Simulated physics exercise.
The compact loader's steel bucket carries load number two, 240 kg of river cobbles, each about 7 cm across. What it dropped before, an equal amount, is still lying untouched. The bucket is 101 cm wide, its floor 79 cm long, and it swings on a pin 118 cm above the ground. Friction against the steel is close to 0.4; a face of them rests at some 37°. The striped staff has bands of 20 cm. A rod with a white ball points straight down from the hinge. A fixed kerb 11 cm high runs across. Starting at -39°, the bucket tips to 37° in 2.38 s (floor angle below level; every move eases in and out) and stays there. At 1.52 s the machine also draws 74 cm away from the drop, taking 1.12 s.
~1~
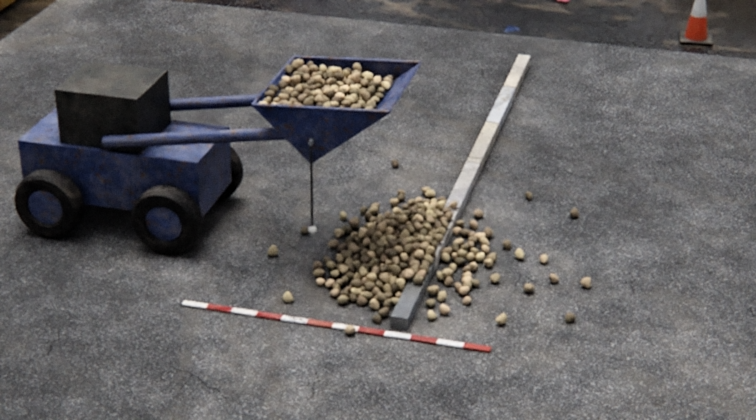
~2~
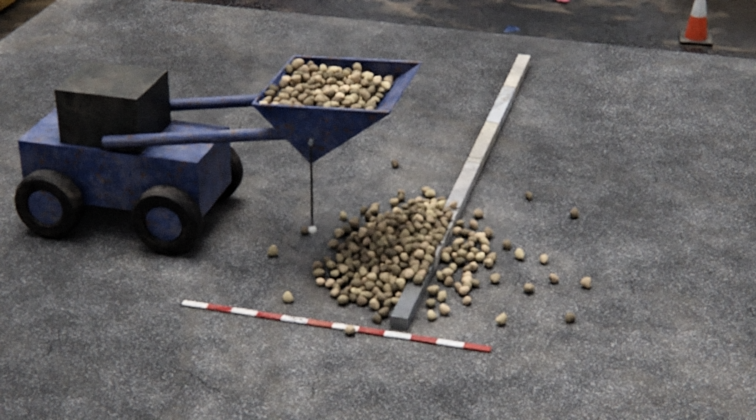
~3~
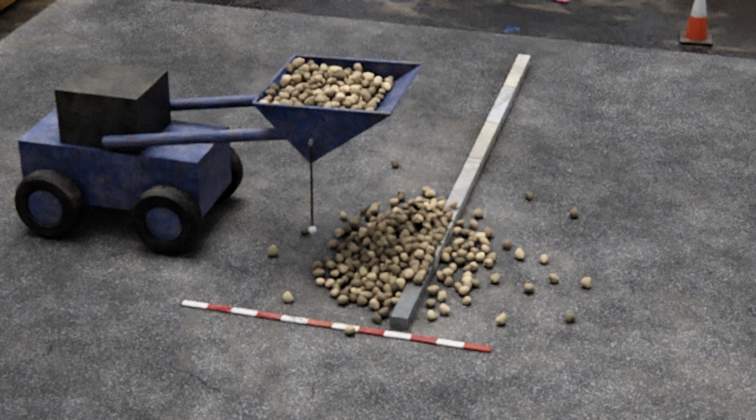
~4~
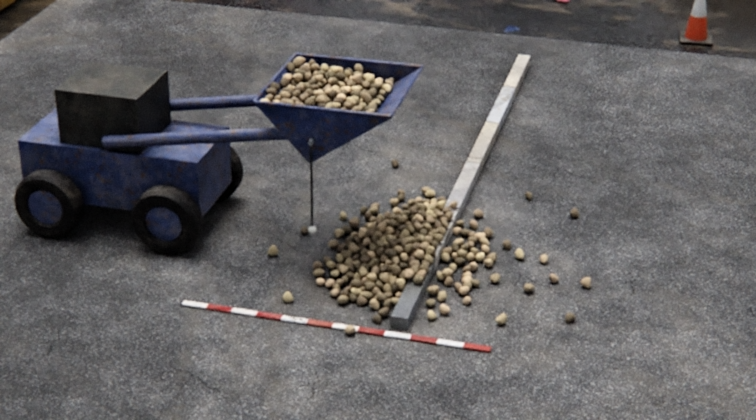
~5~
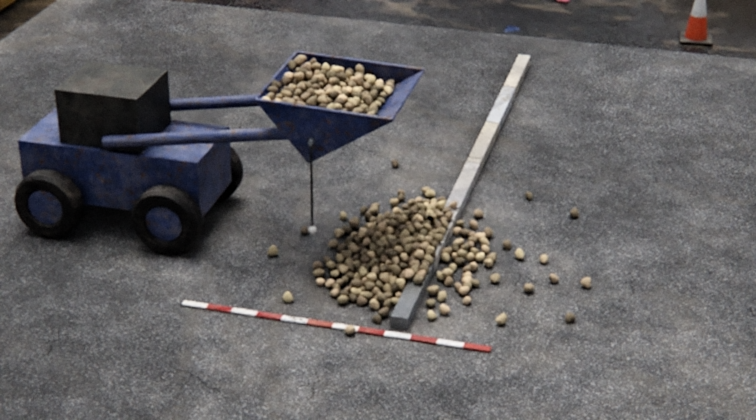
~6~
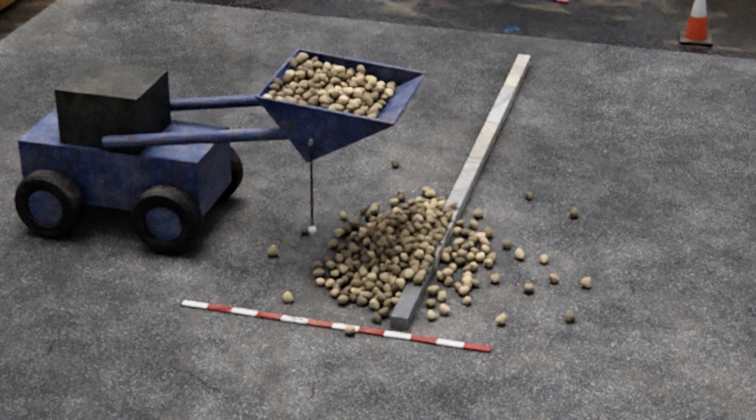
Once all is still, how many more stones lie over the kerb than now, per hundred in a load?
About 12 per cent.
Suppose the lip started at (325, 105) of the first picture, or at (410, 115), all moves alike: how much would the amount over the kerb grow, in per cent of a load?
Near 0 per cent from the first place, 25 from the second.
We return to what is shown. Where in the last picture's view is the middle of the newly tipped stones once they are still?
Their middle is at about (373, 238).
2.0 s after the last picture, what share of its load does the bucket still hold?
About 0 per cent.
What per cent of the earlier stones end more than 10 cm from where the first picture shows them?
About 5 per cent.
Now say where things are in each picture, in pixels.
In the first picture, the bucket is at -39°, its lip at (389, 112); the top of the load is at (315, 74). The earlier load is highest near (413, 234), 22 cm above ground level, 87 % on this side of the kerb, 13 % over the kerb.
In the second picture, the bucket is at -39°, its lip at (390, 113); the top of the load is at (310, 72).
In the third picture, lip at (390, 114), floor tilted -37°, highest stones at (307, 71).
In the fourth picture, lip at (391, 117), floor tilted -36°, highest stones at (302, 68).
In the fifth picture, lip at (393, 120), floor tilted -33°, highest stones at (303, 67).
In the sixth picture, the bucket is at -30°, its lip at (394, 124); the top of the load is at (301, 67).
Then, 1.3 s after the last picture the floor is at 25°; in per cent of one load, 89 in the bucket, 98 on this side of the kerb, 13 over the kerb; the foremost stones are at (548, 275).
Then, 2.0 s after the last picture the floor is at 37°; in per cent of one load, 1 in the bucket, 177 on this side of the kerb, 22 over the kerb; the foremost stones are at (555, 267).
Then, 2.6 s after the last picture the floor is at 37°; in per cent of one load, 0 in the bucket, 175 on this side of the kerb, 25 over the kerb; the foremost stones are at (568, 266).
Then, 5.0 s after the last picture the floor is at 37°; in per cent of one load, 0 in the bucket, 175 on this side of the kerb, 25 over the kerb; the foremost stones are at (568, 266). Net gain over the kerb, 12.
